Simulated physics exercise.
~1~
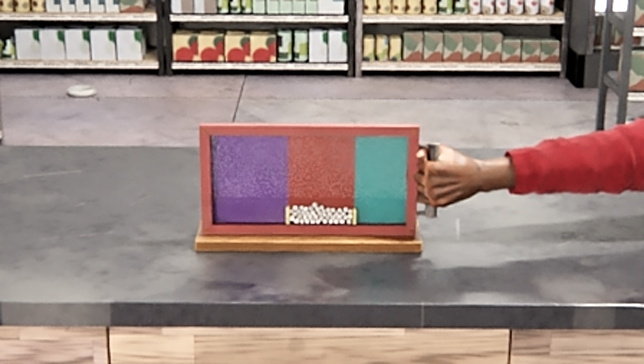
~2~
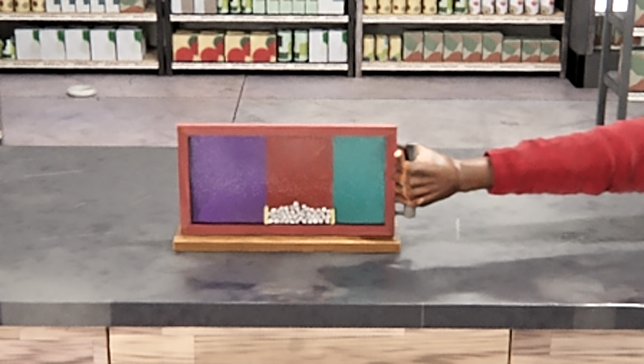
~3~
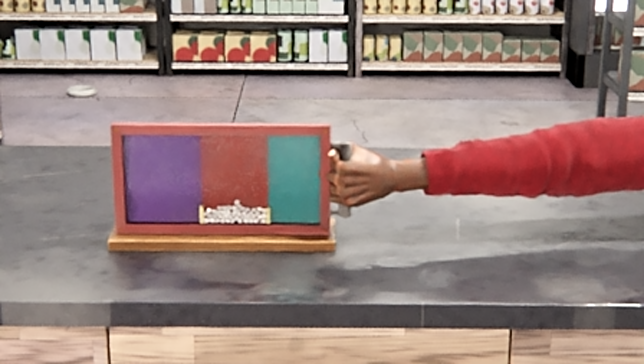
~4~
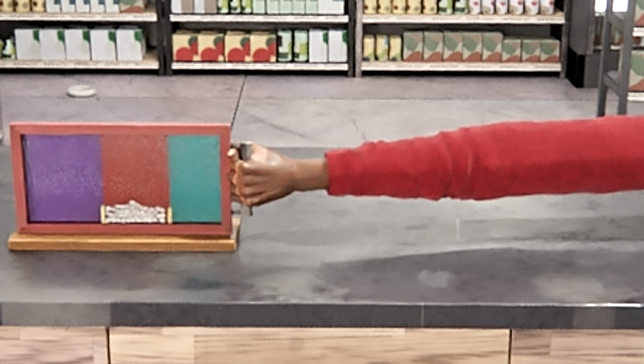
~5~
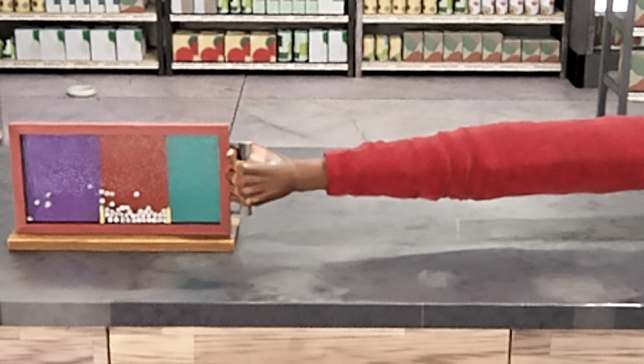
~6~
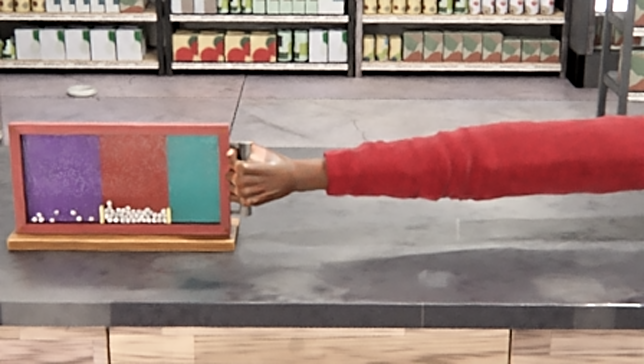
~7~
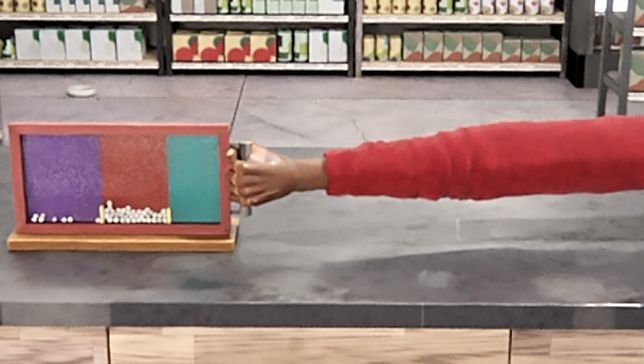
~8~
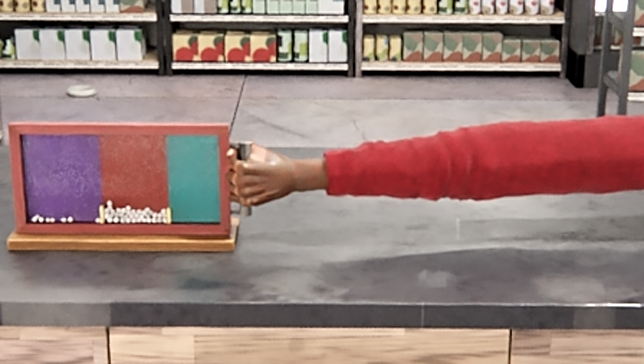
A shallow case of small pale pills, pushed left along a counter by a red-sleeved hand, stopped abruptly, and some pills flew from the red strip into the purple one, where they settled while most stayed in red and none lay in turquoise.
